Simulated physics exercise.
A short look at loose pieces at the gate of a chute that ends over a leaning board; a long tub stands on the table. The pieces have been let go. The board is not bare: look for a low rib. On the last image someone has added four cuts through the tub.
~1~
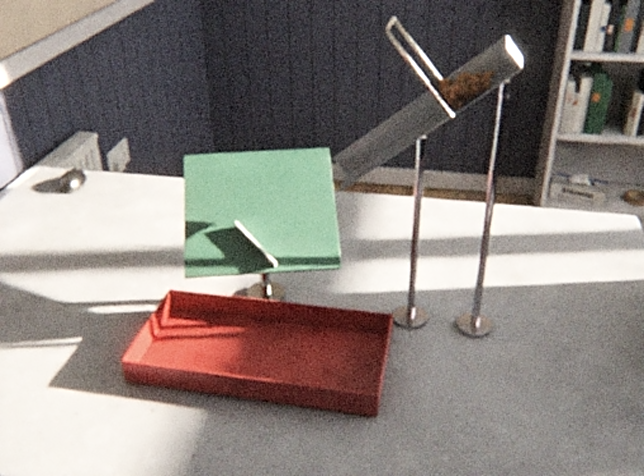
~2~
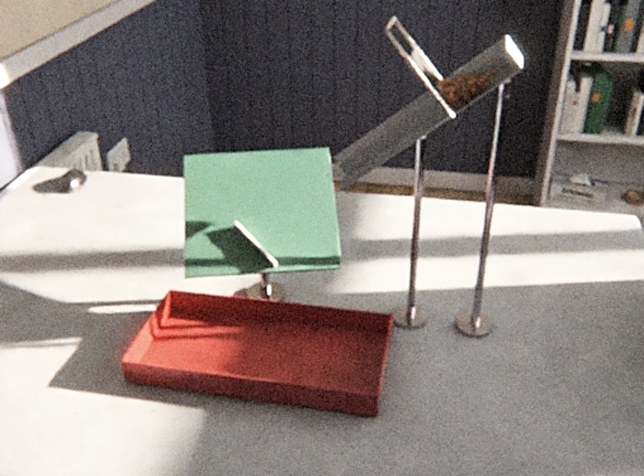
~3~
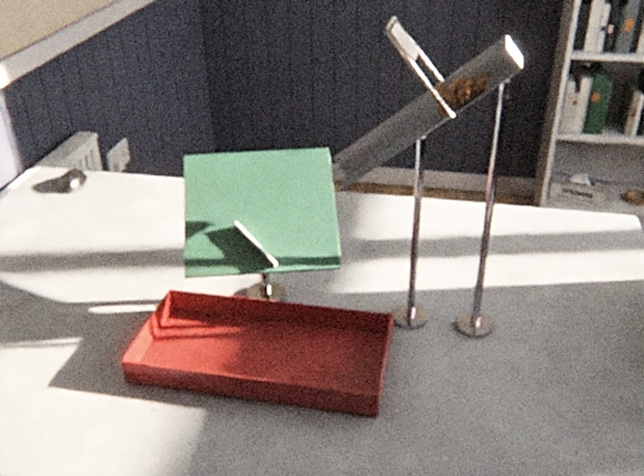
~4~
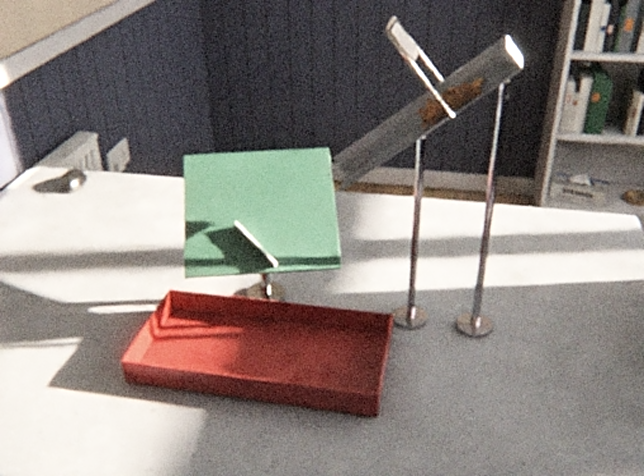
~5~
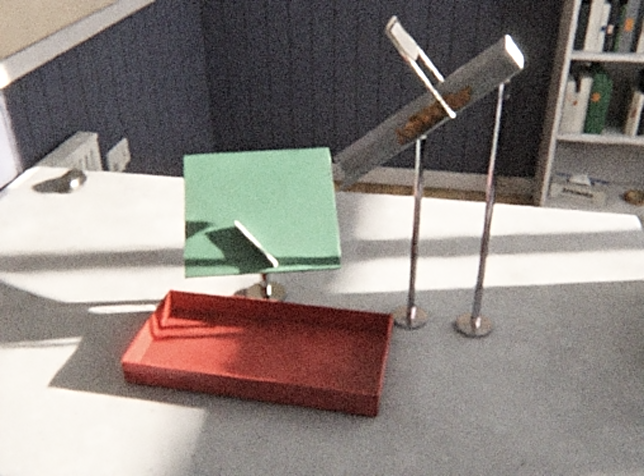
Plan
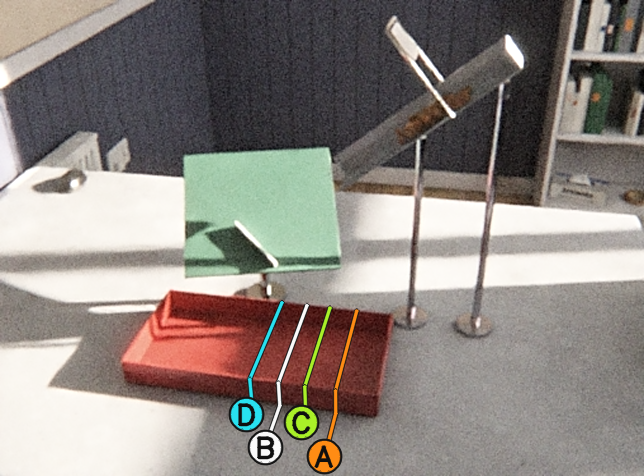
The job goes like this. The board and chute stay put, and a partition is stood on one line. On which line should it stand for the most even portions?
Best: B.
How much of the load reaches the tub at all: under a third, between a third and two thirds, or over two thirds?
Over two thirds.
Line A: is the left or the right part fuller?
Left.
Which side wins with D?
Right.
On the marked copy, line A crosses the front rim at (335, 389); line B crosses the front rim at (278, 382); line C crosses the front rim at (305, 385); line D crosses the front rim at (250, 378).
With A, of what is caught, every piece on the left of the divider, not one piece on the right.
With B, of what is caught, roughly half on the left of the divider, roughly half on the right.
With C, of what is caught, almost all on the left of the divider, just a few on the right.
With D, of what is caught, about a tenth on the left of the divider, almost all on the right.
